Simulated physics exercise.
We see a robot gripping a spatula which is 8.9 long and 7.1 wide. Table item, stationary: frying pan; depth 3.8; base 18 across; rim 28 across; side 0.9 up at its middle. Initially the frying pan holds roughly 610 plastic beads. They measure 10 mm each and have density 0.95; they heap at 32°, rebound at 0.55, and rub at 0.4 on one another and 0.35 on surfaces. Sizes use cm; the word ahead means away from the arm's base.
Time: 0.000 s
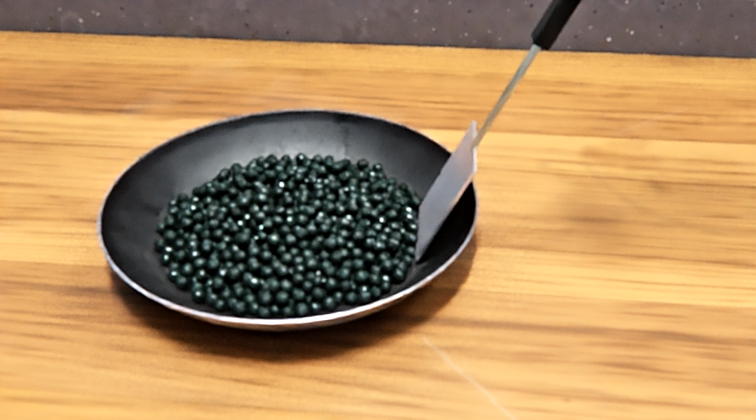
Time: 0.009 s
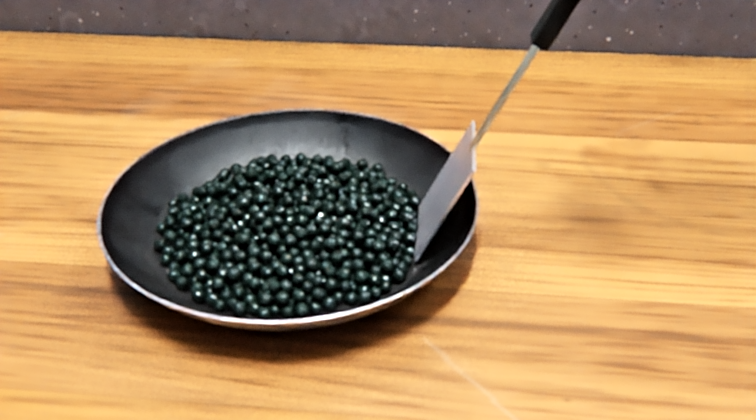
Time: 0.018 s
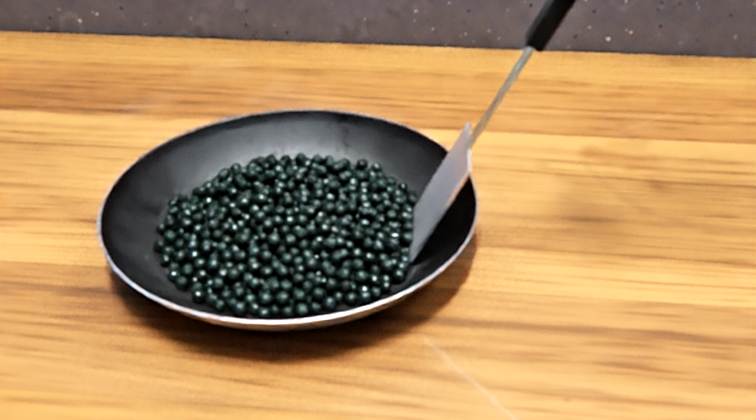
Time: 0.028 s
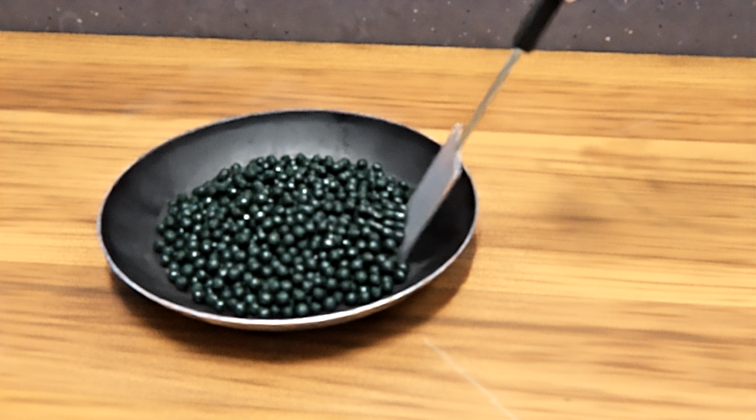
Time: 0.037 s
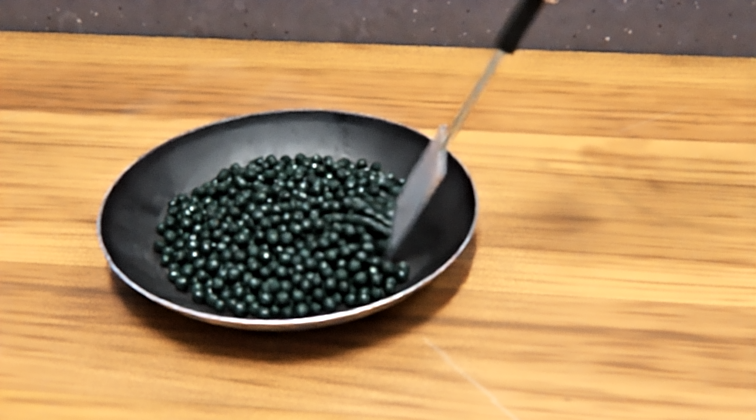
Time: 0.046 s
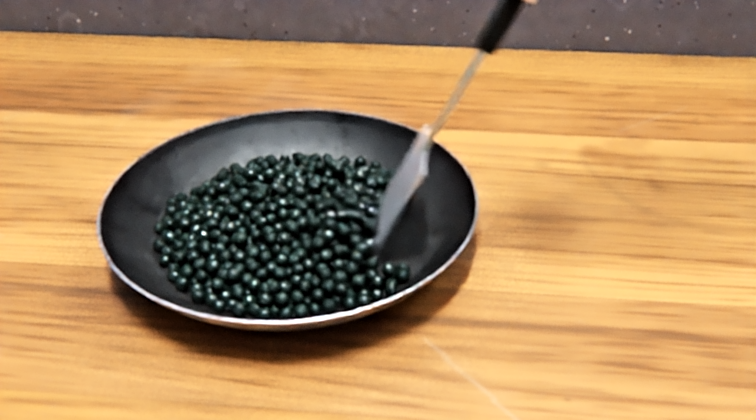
Black frying pan of dark green beads sitting on a wooden table, a spatula sliding left from the right side, pushing beads.
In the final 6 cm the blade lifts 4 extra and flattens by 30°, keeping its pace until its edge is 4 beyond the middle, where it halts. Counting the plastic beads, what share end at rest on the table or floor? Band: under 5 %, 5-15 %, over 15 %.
5-15 %.
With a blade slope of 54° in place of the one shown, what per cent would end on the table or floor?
Then roughly 10 percent.
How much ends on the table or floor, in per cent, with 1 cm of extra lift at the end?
It comes to around 0 percent.
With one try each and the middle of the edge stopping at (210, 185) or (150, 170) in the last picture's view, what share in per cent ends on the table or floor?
I'd say roughly 10 per cent, then roughly 25 per cent.
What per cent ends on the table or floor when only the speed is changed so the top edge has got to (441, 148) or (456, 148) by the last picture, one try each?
Close to 0 per cent in the first try and close to 0 per cent in the second.
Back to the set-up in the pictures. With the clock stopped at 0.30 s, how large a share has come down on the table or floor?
It is near 8 percent.
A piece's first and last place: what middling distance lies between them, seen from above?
It comes to some 3 cm.
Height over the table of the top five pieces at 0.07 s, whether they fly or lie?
Around 5 cm above the table.
After 0.07 s, sloping 64°, highest piece 6 above the table; 607 in the frying pan.
After 0.09 s, sloping 56°, highest piece 8 above the table; 607 in the frying pan.
After 0.30 s, sloping 35°, highest piece 6 above the table; 560 in the frying pan, 43 on the table or floor, 4 on the blade or in flight.
After 1.35 s, sloping 35°, highest piece 3 above the table; 560 in the frying pan, 47 on the table or floor.
In the end, 560 in the frying pan, 47 on the table or floor. That is 8 % on the table or floor.
